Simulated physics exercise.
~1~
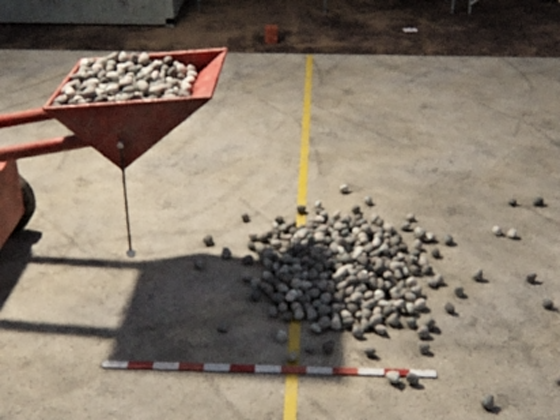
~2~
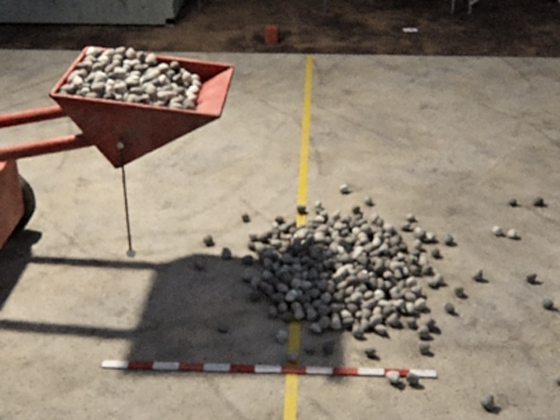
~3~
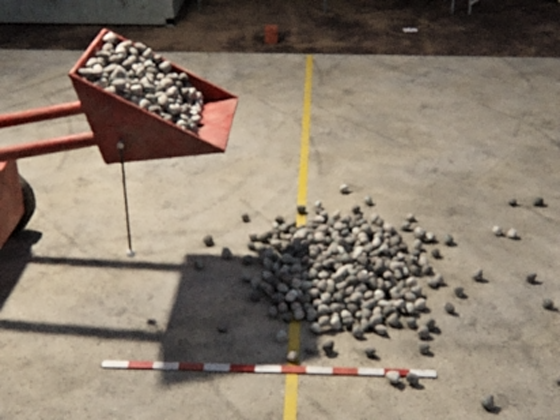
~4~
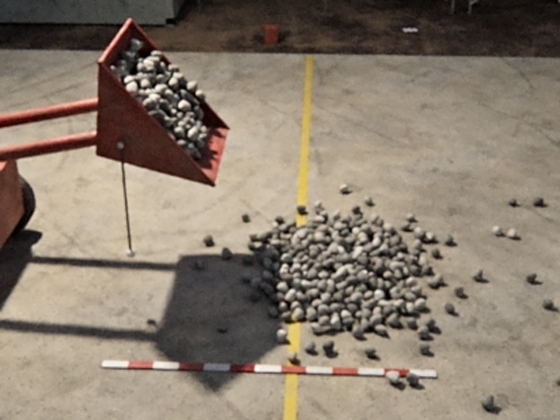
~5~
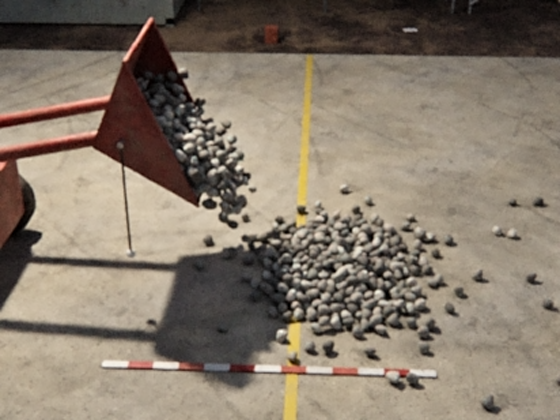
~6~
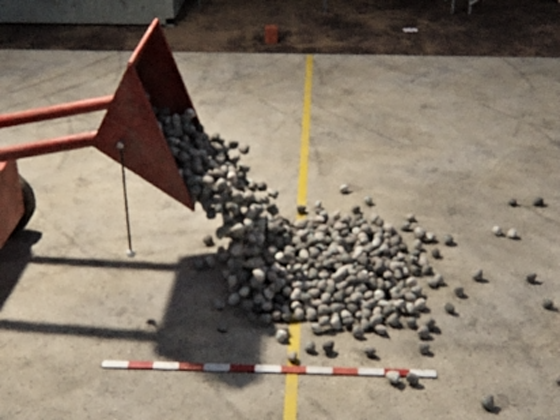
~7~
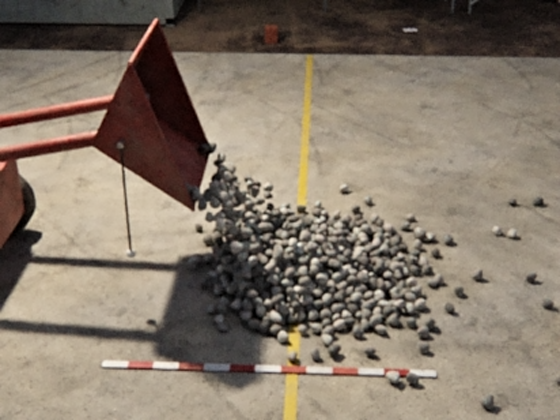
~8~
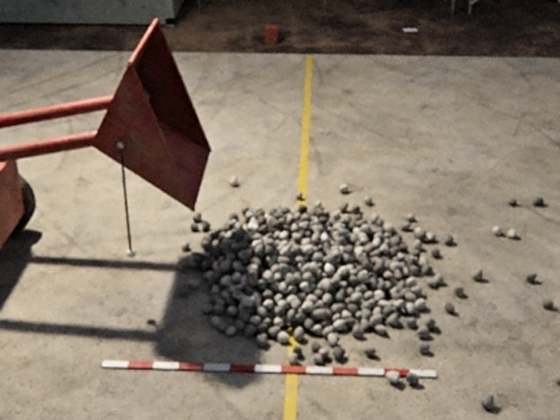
A red loader bucket tips down to the right and empties its cobbles onto the pile.
